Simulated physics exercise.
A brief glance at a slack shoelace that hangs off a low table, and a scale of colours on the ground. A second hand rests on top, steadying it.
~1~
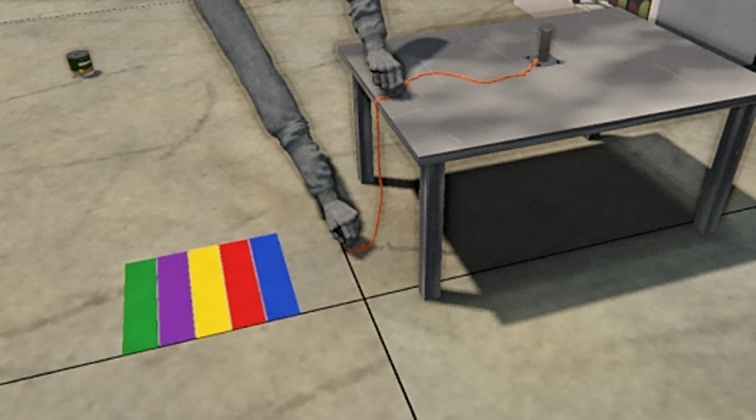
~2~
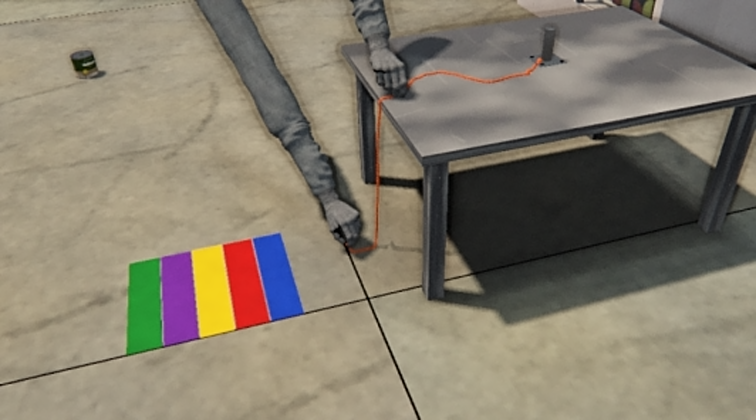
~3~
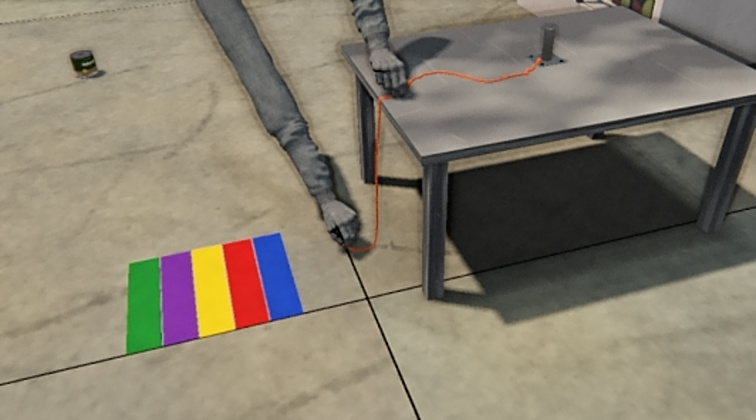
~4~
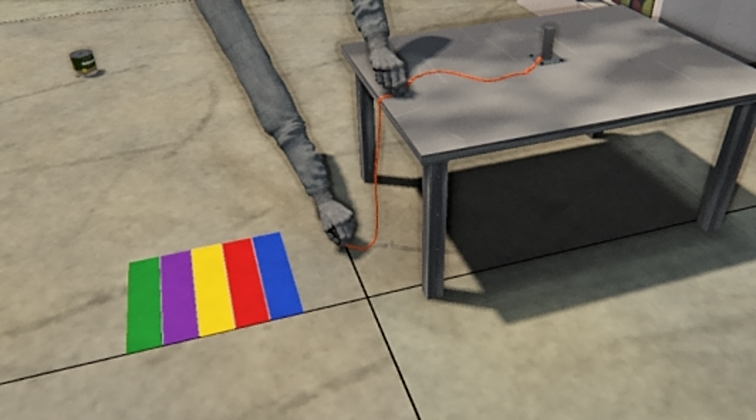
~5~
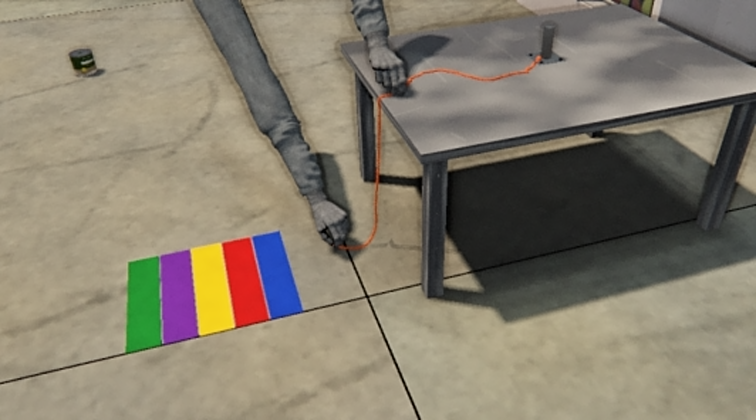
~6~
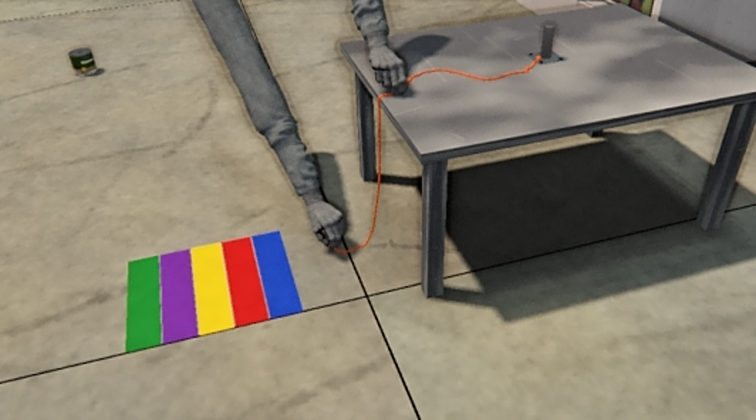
Two grey-sleeved arms reach down from the top of a view looking down on a pale concrete floor, one hand at the left edge of a low grey table and the other near the ground. A thin orange-red lace runs from a small post across the tabletop and hangs down, left of which lie green, purple, yellow, red and blue stripes. The view shifts slightly at first, then the lower hand edges left with the lace's end.
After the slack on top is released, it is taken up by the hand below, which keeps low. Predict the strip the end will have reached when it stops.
I would say the purple strip.
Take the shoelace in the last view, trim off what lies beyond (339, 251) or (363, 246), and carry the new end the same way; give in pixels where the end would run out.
Around (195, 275) for the first cut and around (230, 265) for the second.
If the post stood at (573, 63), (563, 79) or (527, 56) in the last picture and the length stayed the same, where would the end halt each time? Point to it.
Going through the tries, you get (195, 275), then (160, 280), then (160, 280).
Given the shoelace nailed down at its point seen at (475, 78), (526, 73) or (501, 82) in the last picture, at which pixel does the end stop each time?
Going try by try, I'd put it close to (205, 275), then (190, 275), and finally (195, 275).
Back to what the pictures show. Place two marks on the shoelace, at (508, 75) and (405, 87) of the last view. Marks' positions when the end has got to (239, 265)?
You'll find the first mark at (483, 70) and the second mark at (373, 115).
Soon after, end near (239, 265); over red.
After that, end near (199, 273); over yellow.
At the stop, end near (175, 278); over purple. It gets as far as the purple strip.
